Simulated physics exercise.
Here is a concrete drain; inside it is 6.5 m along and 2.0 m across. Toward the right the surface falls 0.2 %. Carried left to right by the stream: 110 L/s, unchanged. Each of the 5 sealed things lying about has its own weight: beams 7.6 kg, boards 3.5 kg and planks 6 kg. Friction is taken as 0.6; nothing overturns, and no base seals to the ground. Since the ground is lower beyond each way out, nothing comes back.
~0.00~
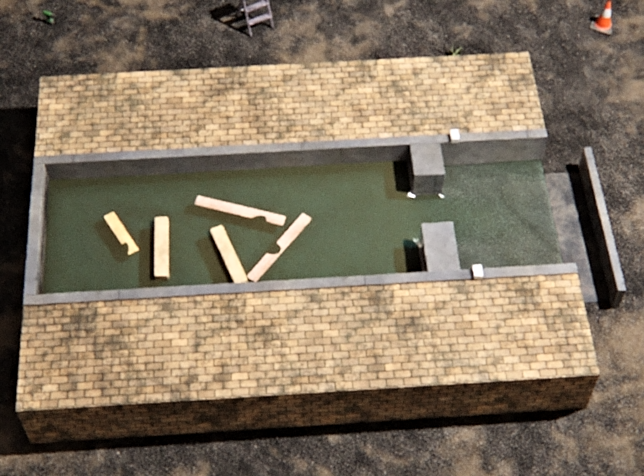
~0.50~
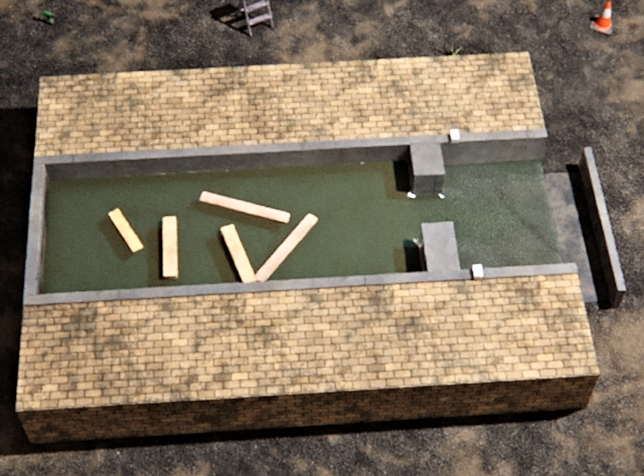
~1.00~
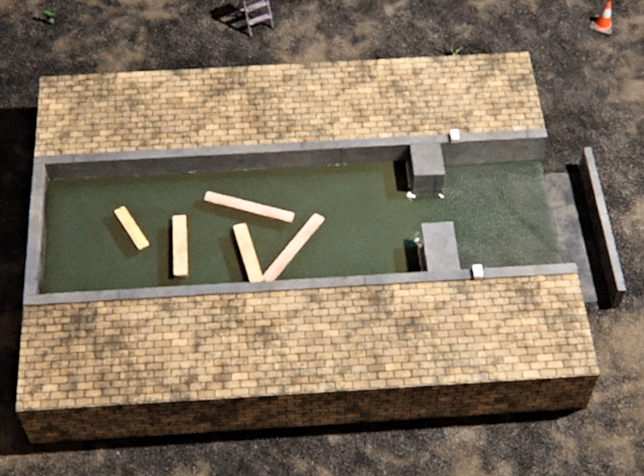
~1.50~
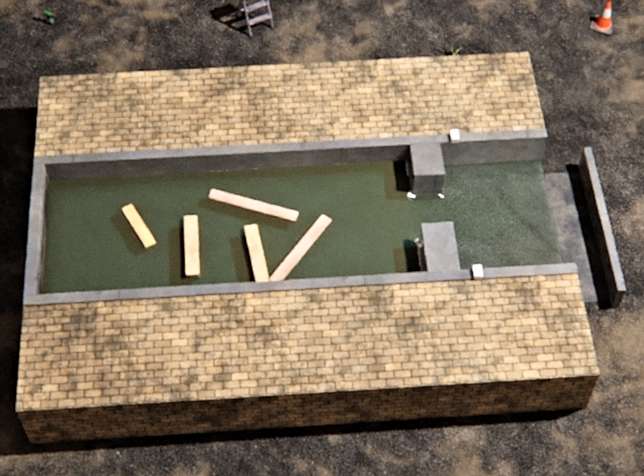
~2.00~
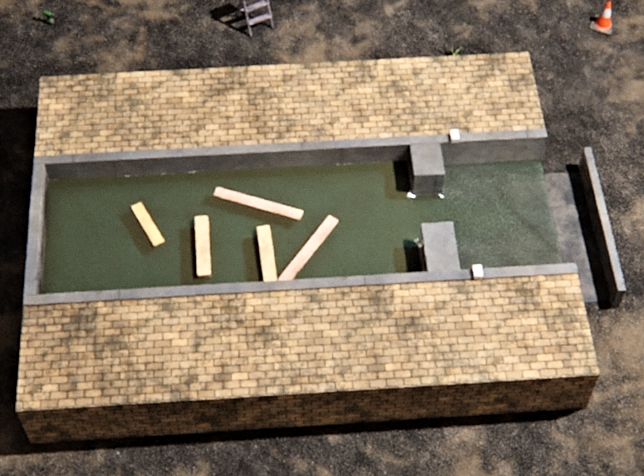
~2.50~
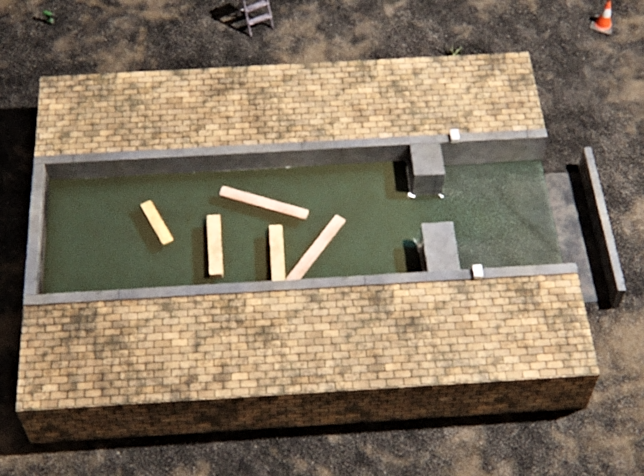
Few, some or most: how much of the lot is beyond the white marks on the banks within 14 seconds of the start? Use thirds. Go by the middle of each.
That comes to at least two thirds.
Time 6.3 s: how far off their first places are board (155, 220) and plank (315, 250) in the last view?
Going in order, that's 140 cm then 150 cm.
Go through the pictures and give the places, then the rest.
The first frame shows a beam at (161, 246), afloat; a beam at (229, 254), afloat; about 2030 L in view; 0 of 5 have shifted.
The second frame shows a beam at (170, 246) floats, 11 cm from its start; a beam at (238, 254) floats, 12 cm from its start; 19 cm deep round most things; 5 of 5 have shifted.
The third frame shows a beam at (180, 245) floats, 23 cm from its start; a beam at (248, 253) floats, 25 cm from its start; 19 cm deep round most things; 5 of 5 have shifted.
The fourth frame shows a beam at (191, 245) floats, 38 cm from its start; a beam at (257, 254) floats, 36 cm from its start; about 2040 L in view; 5 of 5 have shifted.
The fifth frame shows a beam at (203, 245) floats, 53 cm from its start; a beam at (267, 255) floats, 49 cm from its start; about 2040 L in view; 5 of 5 have shifted.
The sixth frame shows a beam at (215, 244), afloat, 68 cm from its start; a beam at (277, 255) floats, 62 cm from its start; about 2040 L in view; 5 of 5 have shifted.
After 3.5 s 0 of 5 are over the mark; 5 afloat.
After 6.3 s 0 of 5 are over the mark; 5 afloat.
After 10.0 s 2 of 5 are over the mark; 3 afloat.
After 14.0 s 5 of 5 are over the mark; 0 afloat.
